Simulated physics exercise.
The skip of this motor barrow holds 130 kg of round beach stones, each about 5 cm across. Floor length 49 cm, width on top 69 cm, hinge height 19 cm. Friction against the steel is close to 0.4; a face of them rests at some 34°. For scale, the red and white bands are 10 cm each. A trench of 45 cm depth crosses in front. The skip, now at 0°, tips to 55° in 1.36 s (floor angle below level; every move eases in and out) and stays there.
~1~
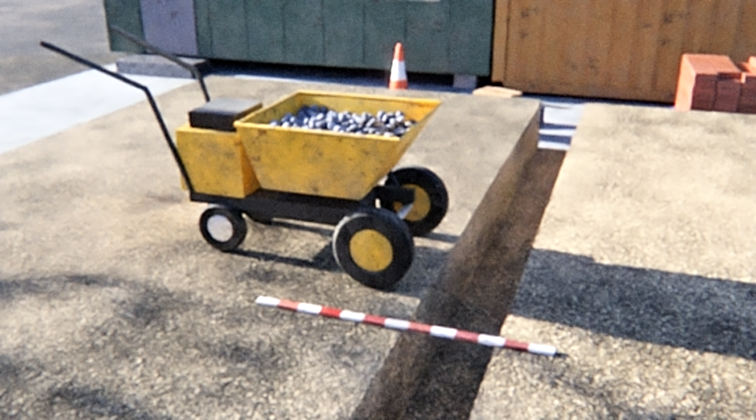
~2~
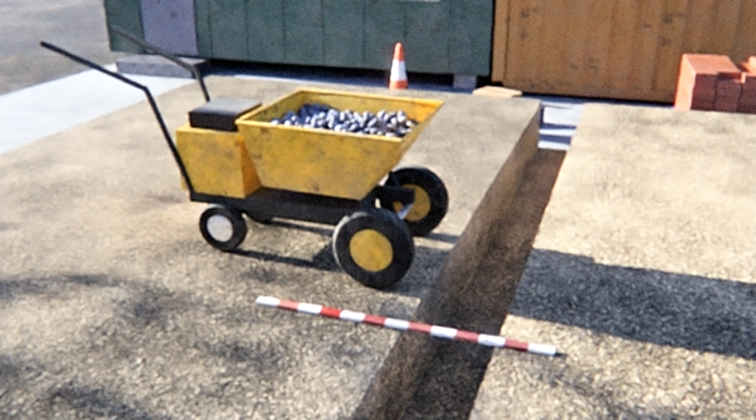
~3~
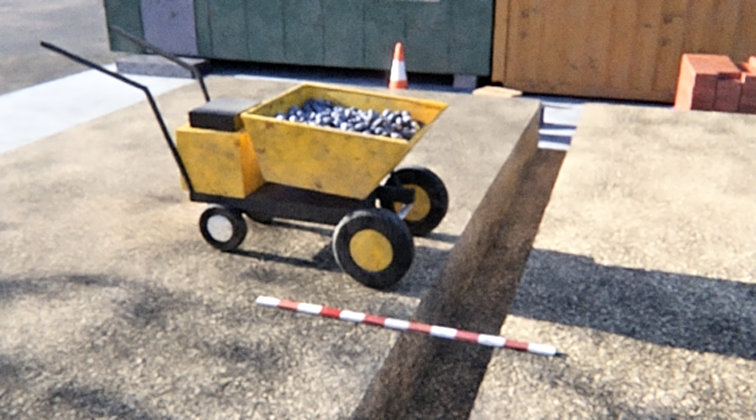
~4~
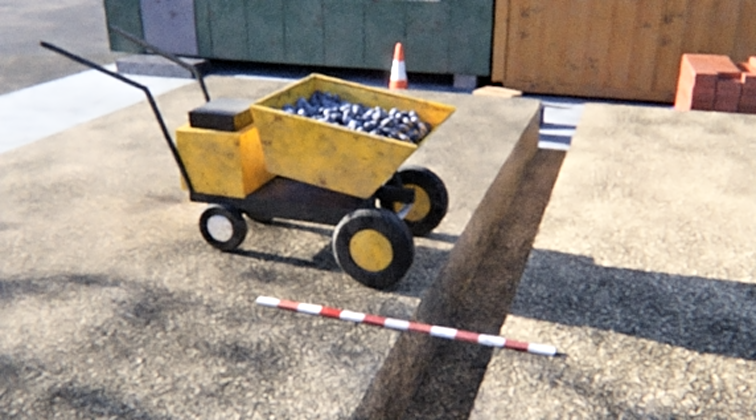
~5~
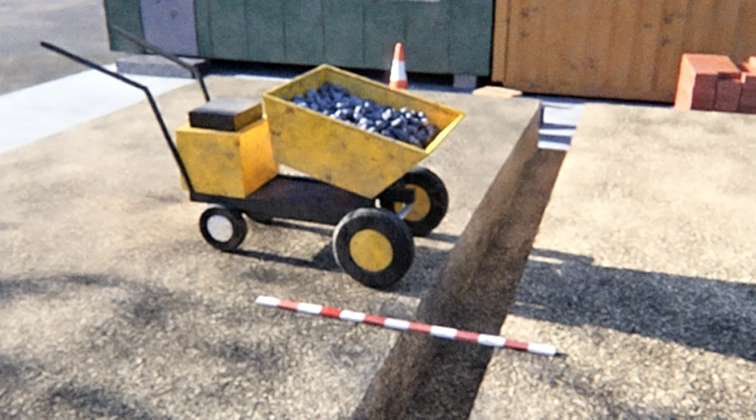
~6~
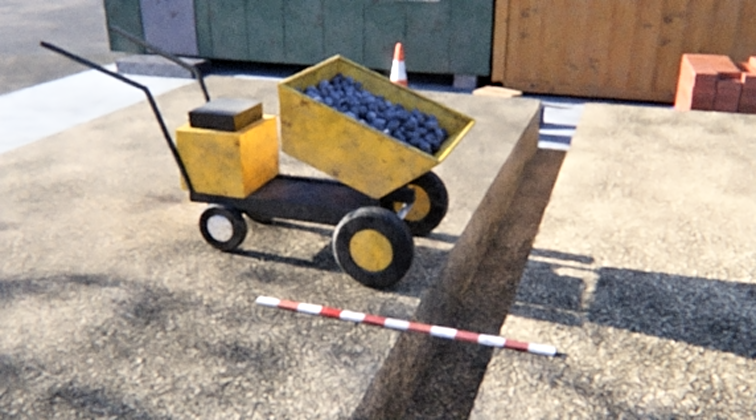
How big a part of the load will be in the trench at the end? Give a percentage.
Roughly 20 per cent ends in the trench.
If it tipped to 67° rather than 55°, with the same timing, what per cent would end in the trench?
In that case some 40 per cent.
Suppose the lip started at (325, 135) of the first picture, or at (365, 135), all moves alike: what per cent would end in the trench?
About 50 and 40 per cent.
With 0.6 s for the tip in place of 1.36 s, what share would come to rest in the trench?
It would be near 15 per cent.
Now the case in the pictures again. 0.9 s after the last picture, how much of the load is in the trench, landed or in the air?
About 5 per cent by then.
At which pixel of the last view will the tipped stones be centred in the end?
Their middle is at about (537, 277).
Then, 0.4 s after the last picture the floor is at 46°, 100 % in the skip; the foremost stones are at (468, 183).
Then, 0.9 s after the last picture the floor is at 55°, 91 % in the skip, 5 % in the trench, 4 % past the trench; the foremost stones are at (557, 284).
Then, 1.2 s after the last picture the floor is at 55°, 72 % in the skip, 6 % in the trench, 22 % past the trench; the foremost stones are at (640, 295).
Then, 3.2 s after the last picture the floor is at 55°, 52 % in the skip, 20 % in the trench, 28 % past the trench; the foremost stones are past the picture's edge.
